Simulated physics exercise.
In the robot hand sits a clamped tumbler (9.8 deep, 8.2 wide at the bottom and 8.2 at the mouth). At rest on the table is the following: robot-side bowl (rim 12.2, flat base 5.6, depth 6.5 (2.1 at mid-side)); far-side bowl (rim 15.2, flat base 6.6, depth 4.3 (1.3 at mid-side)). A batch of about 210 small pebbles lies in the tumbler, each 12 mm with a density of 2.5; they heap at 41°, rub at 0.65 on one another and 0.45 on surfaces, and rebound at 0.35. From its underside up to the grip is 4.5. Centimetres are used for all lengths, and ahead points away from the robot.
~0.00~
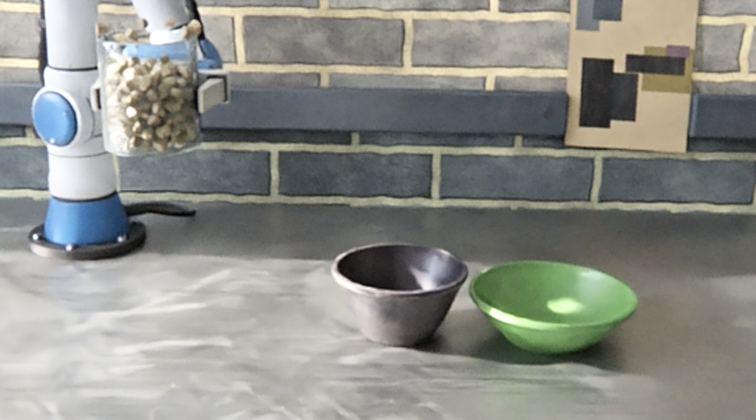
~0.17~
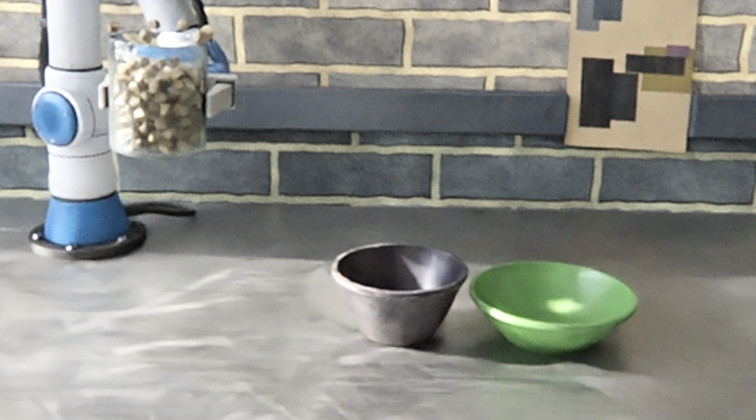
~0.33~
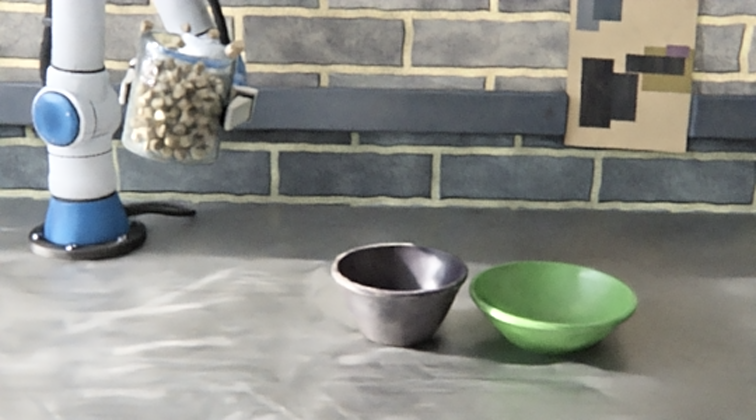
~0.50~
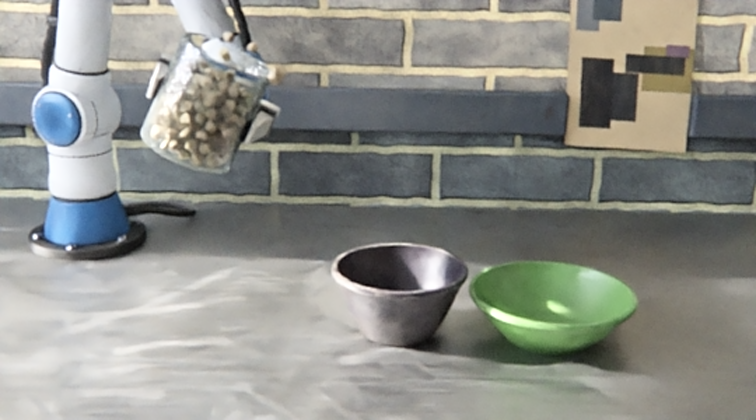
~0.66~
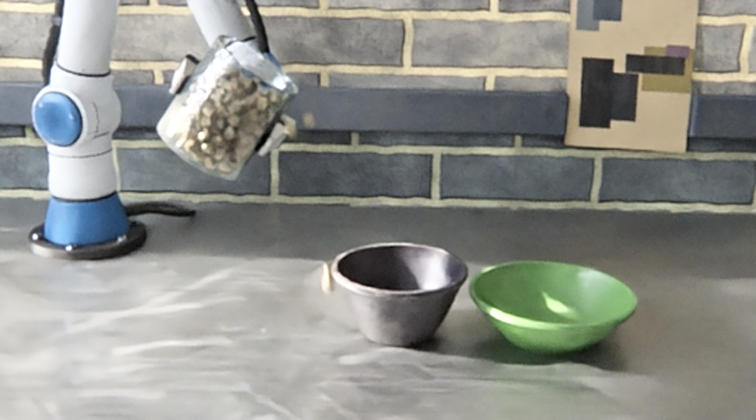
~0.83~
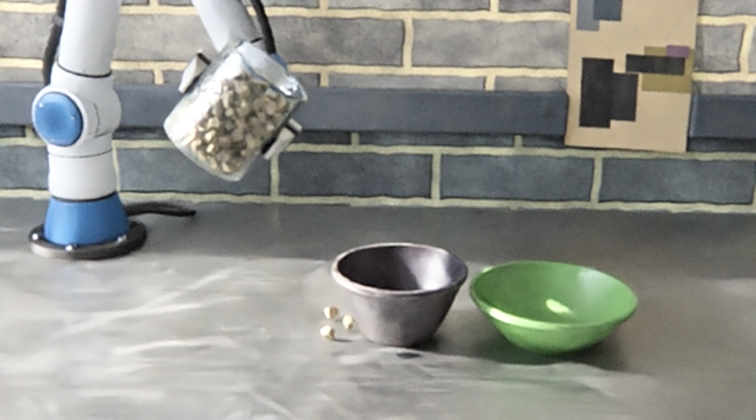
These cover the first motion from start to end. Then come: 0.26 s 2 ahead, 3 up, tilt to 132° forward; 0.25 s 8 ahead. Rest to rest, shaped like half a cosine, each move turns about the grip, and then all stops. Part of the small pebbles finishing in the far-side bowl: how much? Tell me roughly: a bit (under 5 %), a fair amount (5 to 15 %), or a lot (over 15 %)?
A fair amount, between 5 and 15 %.
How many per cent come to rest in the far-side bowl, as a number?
Some 8 in a hundred.
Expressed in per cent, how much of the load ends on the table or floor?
Some 20 percent.
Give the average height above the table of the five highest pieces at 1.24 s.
They're roughly 26 centimetres up.
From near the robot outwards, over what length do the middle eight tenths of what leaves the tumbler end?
I'd estimate near 12 cm.
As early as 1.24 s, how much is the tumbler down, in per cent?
Roughly 45 percent.
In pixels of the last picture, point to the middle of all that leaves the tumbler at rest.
Roughly at pixel (405, 310).
By 1.03 s, tilted 122° forward, highest piece 28 above the table; 204 in the tumbler, 4 on the table or floor.
By 1.24 s, tilted 132° forward, highest piece 26 above the table; 118 in the tumbler, 41 in the robot-side bowl, 26 on the table or floor, 23 in flight or on a rim.
By 1.54 s, tilted 132° forward, highest piece 8 above the table; 151 in the robot-side bowl, 35 on the table or floor, 17 in the far-side bowl, 5 in flight or on a rim.
By 2.59 s, tilted 132° forward, highest piece 7 above the table; 151 in the robot-side bowl, 40 on the table or floor, 17 in the far-side bowl.
Final count, 151 in the robot-side bowl, 40 on the table or floor, 17 in the far-side bowl. That is 8 % in the far-side bowl.
